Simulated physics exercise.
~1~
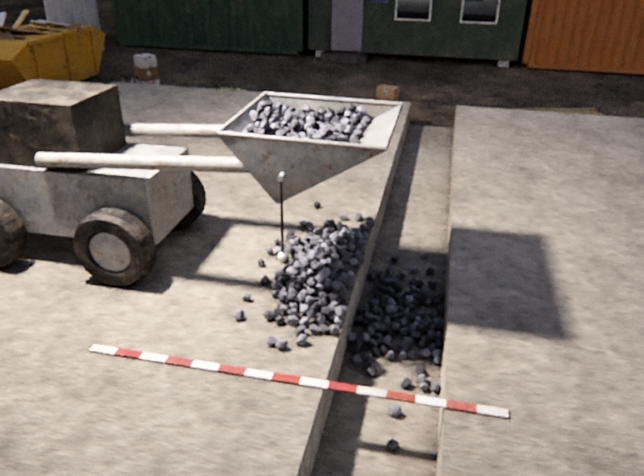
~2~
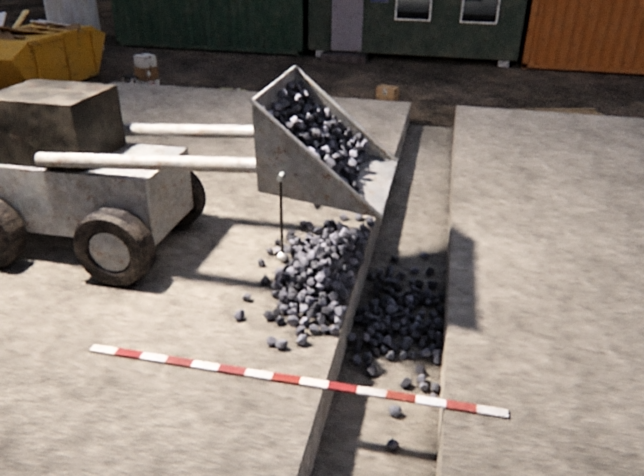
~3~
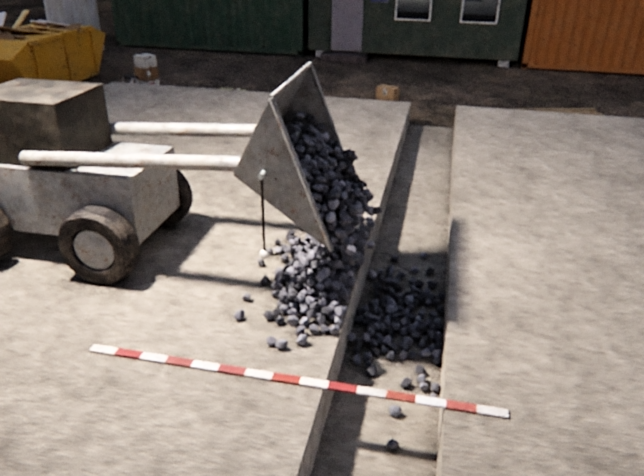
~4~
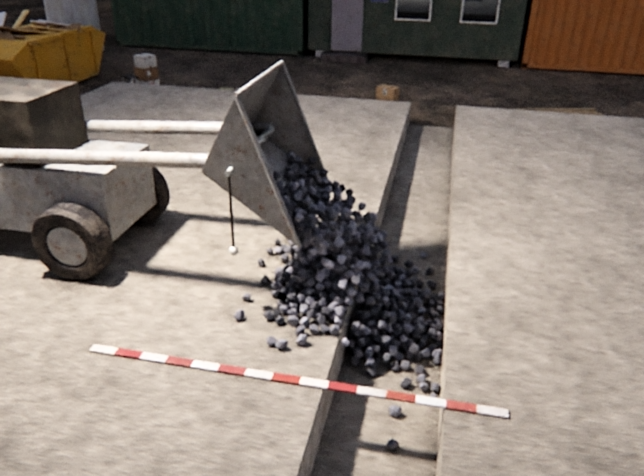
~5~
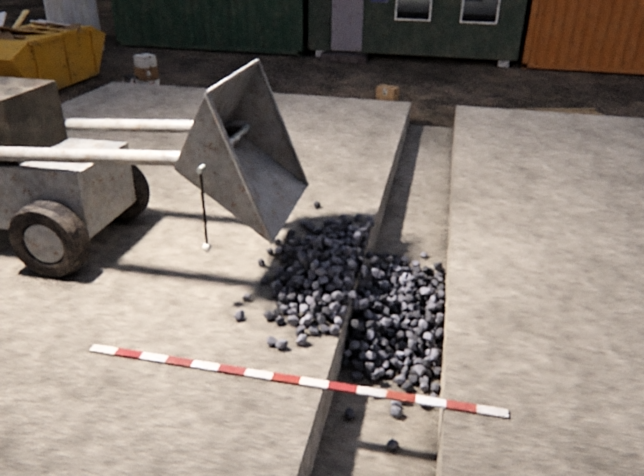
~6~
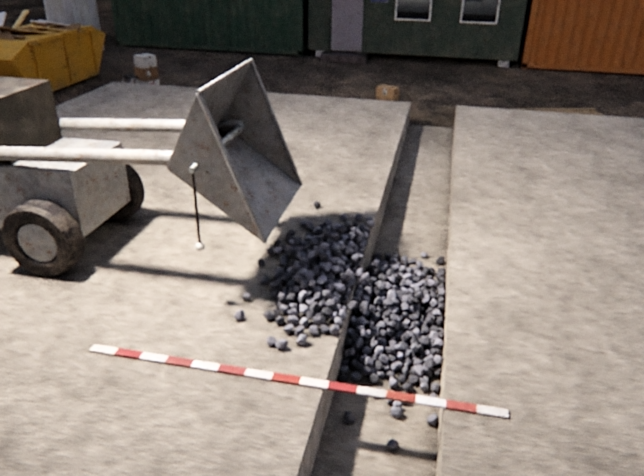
In a concrete yard with containers behind, a wheeled machine tips its bucket of dark stones beside a trench, then backs left as they pour onto the earlier heap, most ending in the trench, with some on the near edge and the bucket empty.
